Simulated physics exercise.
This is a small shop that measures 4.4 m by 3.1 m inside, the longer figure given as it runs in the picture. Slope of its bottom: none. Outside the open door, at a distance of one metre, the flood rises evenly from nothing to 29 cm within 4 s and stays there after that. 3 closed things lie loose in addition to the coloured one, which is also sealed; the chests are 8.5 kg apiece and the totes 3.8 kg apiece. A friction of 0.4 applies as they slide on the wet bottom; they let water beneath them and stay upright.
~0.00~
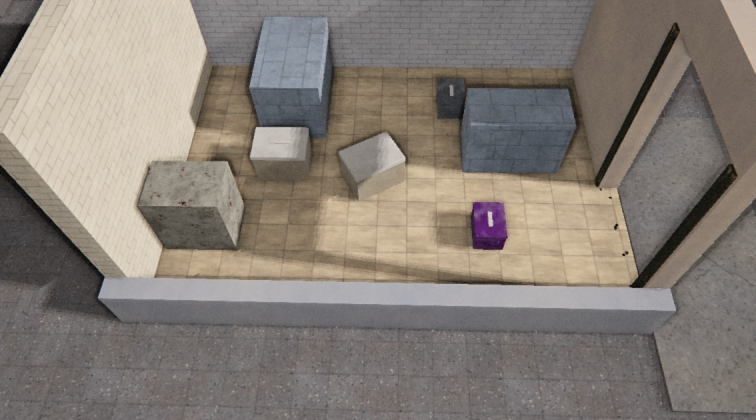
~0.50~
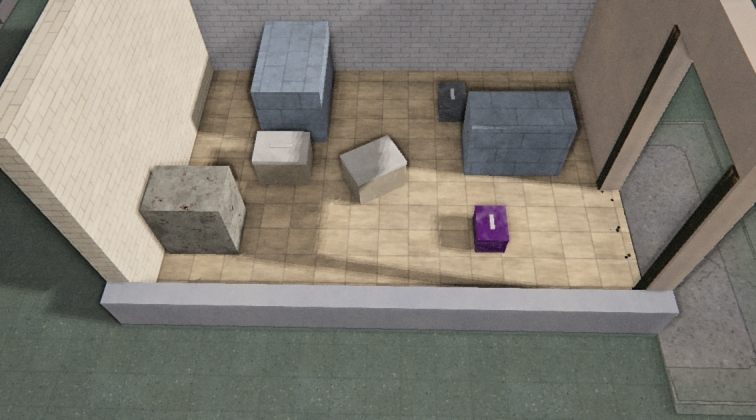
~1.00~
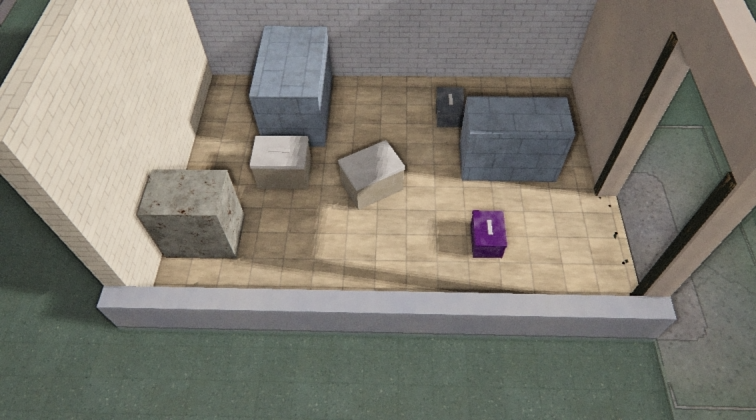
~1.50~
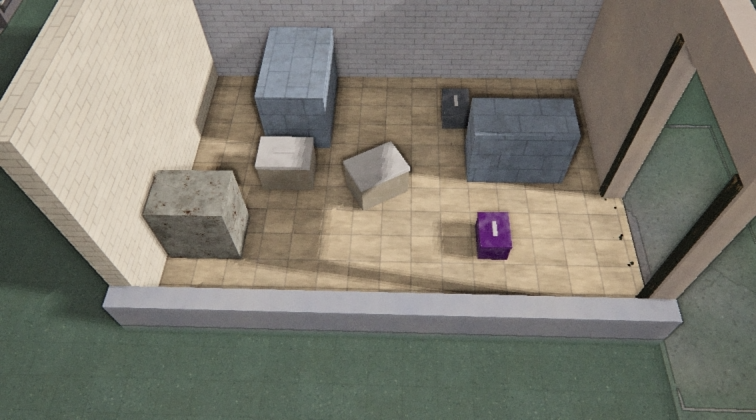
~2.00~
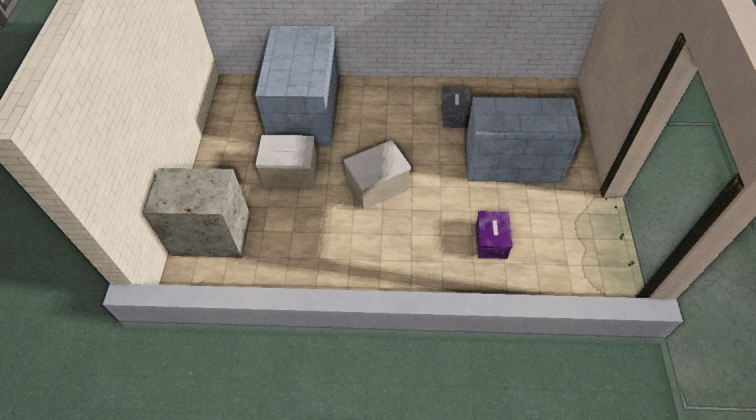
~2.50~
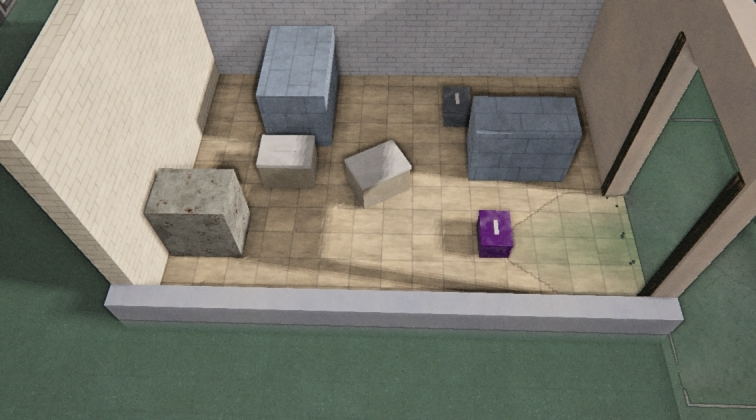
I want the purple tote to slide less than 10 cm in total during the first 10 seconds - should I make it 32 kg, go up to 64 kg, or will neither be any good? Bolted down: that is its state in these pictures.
Go up to 64 kg; the lighter one falls short.
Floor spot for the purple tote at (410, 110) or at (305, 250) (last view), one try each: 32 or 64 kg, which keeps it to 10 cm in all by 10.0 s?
In turn: The lighter mass suffices; only the heavier mass works.
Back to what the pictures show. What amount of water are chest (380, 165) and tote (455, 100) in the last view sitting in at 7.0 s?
About 13 and 1 cm.
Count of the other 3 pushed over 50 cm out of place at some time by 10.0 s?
Answer: 2.
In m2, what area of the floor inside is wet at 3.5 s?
Around 3.0 m2 of it.
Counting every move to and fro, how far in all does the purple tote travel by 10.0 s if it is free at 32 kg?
Roughly 150 cm.
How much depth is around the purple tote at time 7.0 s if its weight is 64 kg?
Depth: Approx. 12 cm.
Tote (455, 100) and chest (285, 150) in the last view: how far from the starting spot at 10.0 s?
30 cm, 120 cm.
After 3.5 s the purple tote would be 0 cm from its start with 32 kg and 0 cm from its start with 64 kg; 7 cm of water round it then.
After 4.5 s the purple tote would be 4 cm from its start with 32 kg and 0 cm from its start with 64 kg; 9 cm of water round it then.
After 7.0 s the purple tote would be 90 cm from its start with 32 kg and 0 cm from its start with 64 kg; 12 cm of water round it then.
After 10.0 s the purple tote would be 162 cm from its start with 32 kg and 0 cm from its start with 64 kg; 14 cm of water round it then.
